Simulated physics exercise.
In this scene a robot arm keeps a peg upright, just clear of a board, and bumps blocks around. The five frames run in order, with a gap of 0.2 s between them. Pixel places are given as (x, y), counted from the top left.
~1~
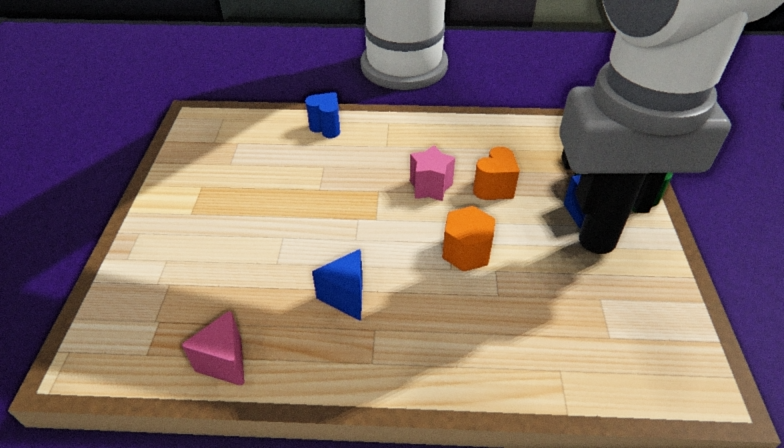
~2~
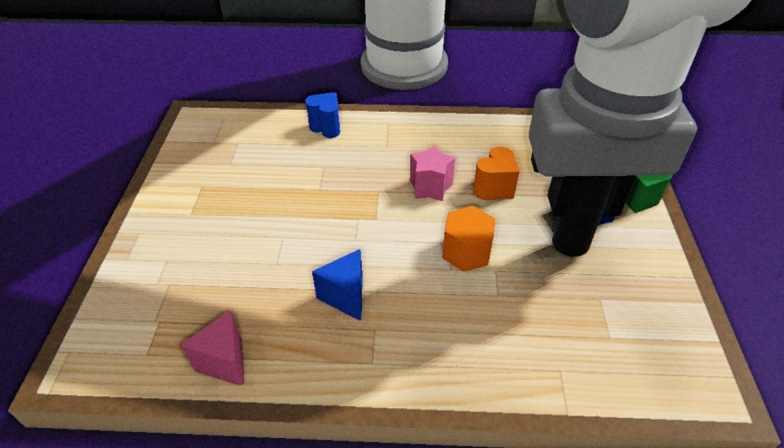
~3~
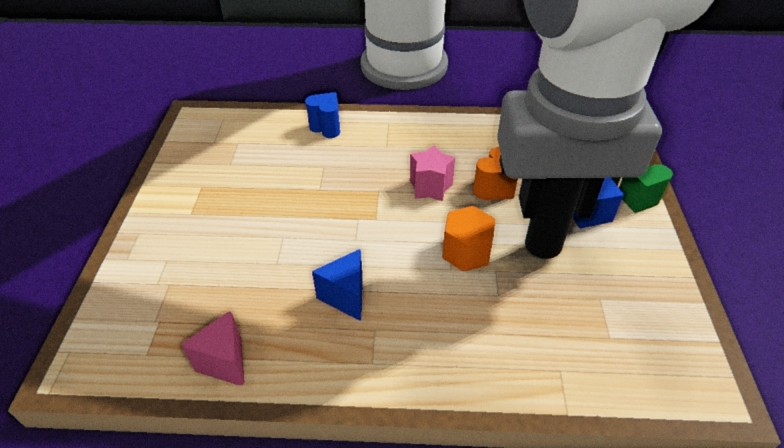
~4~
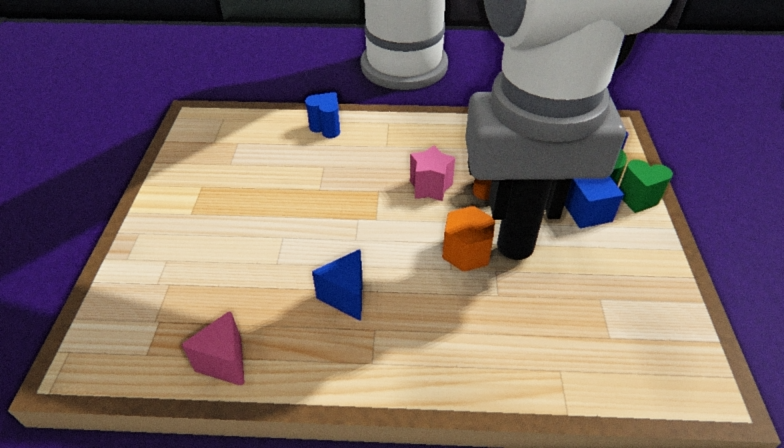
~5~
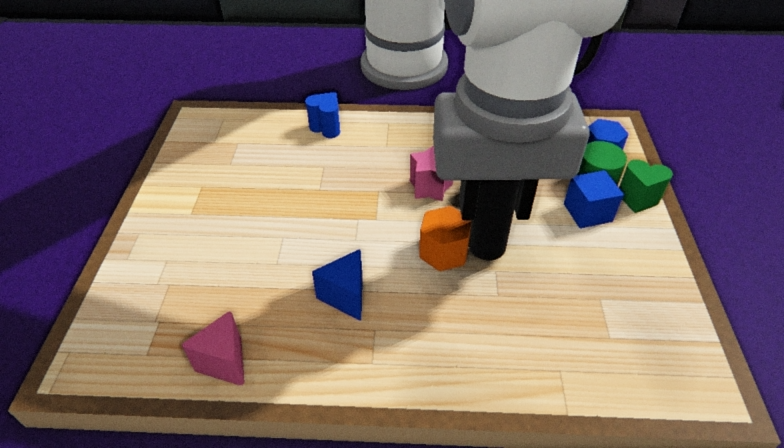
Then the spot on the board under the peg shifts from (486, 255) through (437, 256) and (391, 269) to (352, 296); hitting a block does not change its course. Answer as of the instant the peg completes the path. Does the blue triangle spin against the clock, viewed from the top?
Yes, that is what happens.
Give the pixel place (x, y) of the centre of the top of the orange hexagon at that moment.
The centre of its top face lies at (351, 223).
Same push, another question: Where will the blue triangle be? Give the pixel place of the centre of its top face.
Its top middle will sit at (316, 286).
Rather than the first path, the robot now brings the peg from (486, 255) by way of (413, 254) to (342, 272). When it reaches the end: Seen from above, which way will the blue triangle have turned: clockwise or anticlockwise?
The block spins anticlockwise.
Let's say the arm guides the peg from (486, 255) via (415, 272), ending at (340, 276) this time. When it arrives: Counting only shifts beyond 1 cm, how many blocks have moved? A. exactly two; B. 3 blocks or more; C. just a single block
I choose A.
What follows on the original path. One third of the way, peg at (436, 248); orange hexagon at (394, 223).
Two thirds of the way, peg at (389, 262); orange hexagon at (354, 224), turned 30° clockwise.
At the end, peg at (351, 288); blue triangle at (316, 286), turned 35° anticlockwise; pink star-shaped block unmoved; orange hexagon at (351, 223), turned 35° clockwise.
